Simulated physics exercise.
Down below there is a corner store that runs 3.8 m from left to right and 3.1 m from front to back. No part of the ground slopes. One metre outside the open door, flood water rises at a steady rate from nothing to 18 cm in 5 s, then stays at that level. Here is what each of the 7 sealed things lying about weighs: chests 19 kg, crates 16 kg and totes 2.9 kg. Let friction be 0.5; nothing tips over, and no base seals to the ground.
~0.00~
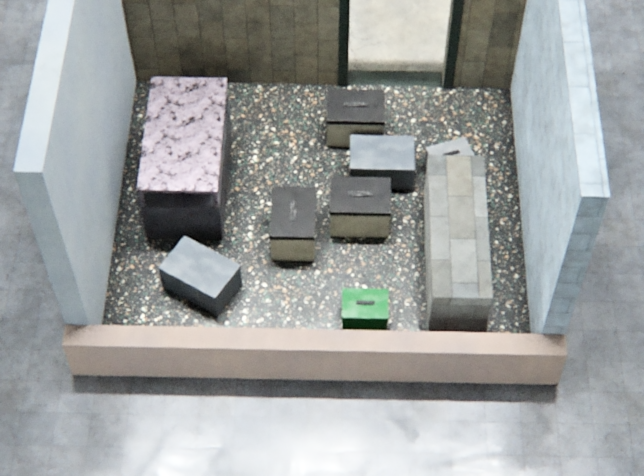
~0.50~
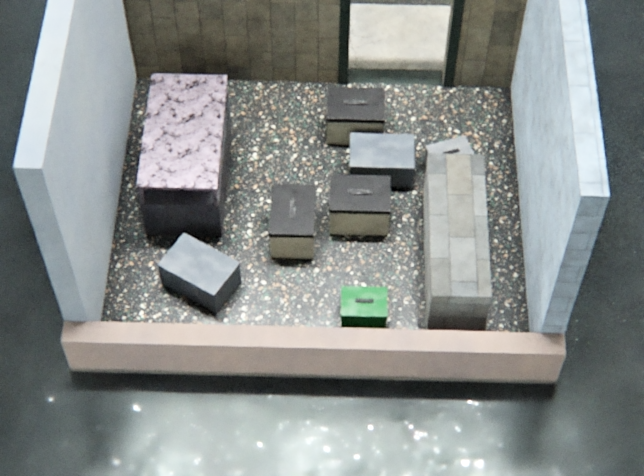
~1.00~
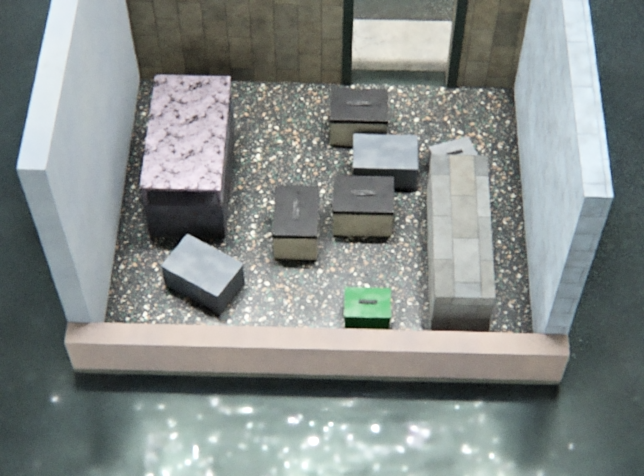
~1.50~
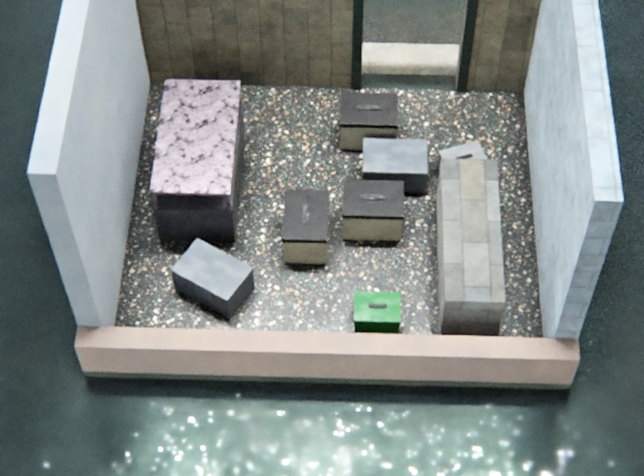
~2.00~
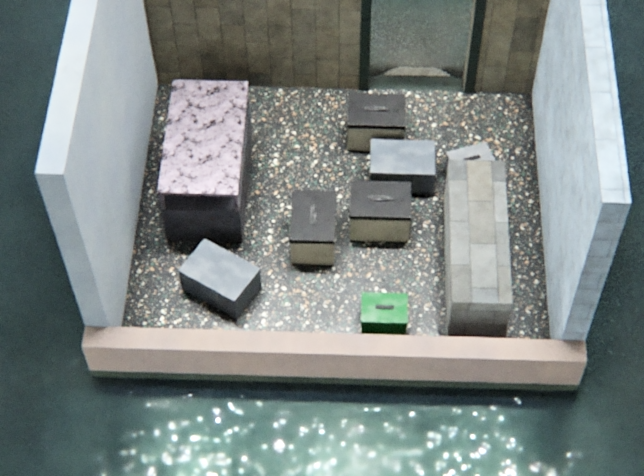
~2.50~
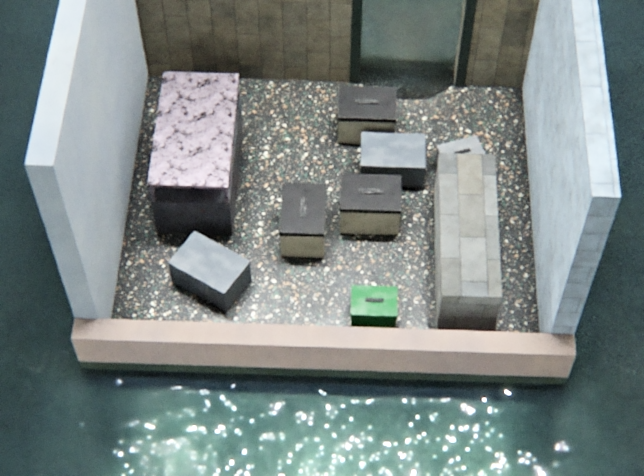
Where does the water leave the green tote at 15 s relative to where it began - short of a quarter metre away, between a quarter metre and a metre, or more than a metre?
Result: A large displacement.
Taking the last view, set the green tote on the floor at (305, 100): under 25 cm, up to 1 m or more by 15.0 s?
Short answer, it goes a modest way.
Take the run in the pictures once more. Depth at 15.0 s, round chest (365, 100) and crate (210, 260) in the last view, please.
Roughly 12 and 14 cm.
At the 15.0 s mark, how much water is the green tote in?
Around 16 cm.
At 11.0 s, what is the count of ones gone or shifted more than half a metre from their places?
Tally at that time: 5.
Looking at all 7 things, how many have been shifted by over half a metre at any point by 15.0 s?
7 of them.
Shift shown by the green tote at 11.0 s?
I'd guess some 100 cm by then.
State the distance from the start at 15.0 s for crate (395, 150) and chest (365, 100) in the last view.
200 cm, 60 cm.
After 3.5 s the green tote is near (374, 301), 0.0 m from its start, aground; 0 afloat.
After 6.8 s the green tote is near (374, 301), 0.0 m from its start, aground; 1 afloat.
After 11.0 s the green tote is near (276, 263), 0.9 m from its start, afloat; 5 afloat.
After 15.0 s the green tote is near (169, 274), 1.8 m from its start, afloat; 7 afloat.
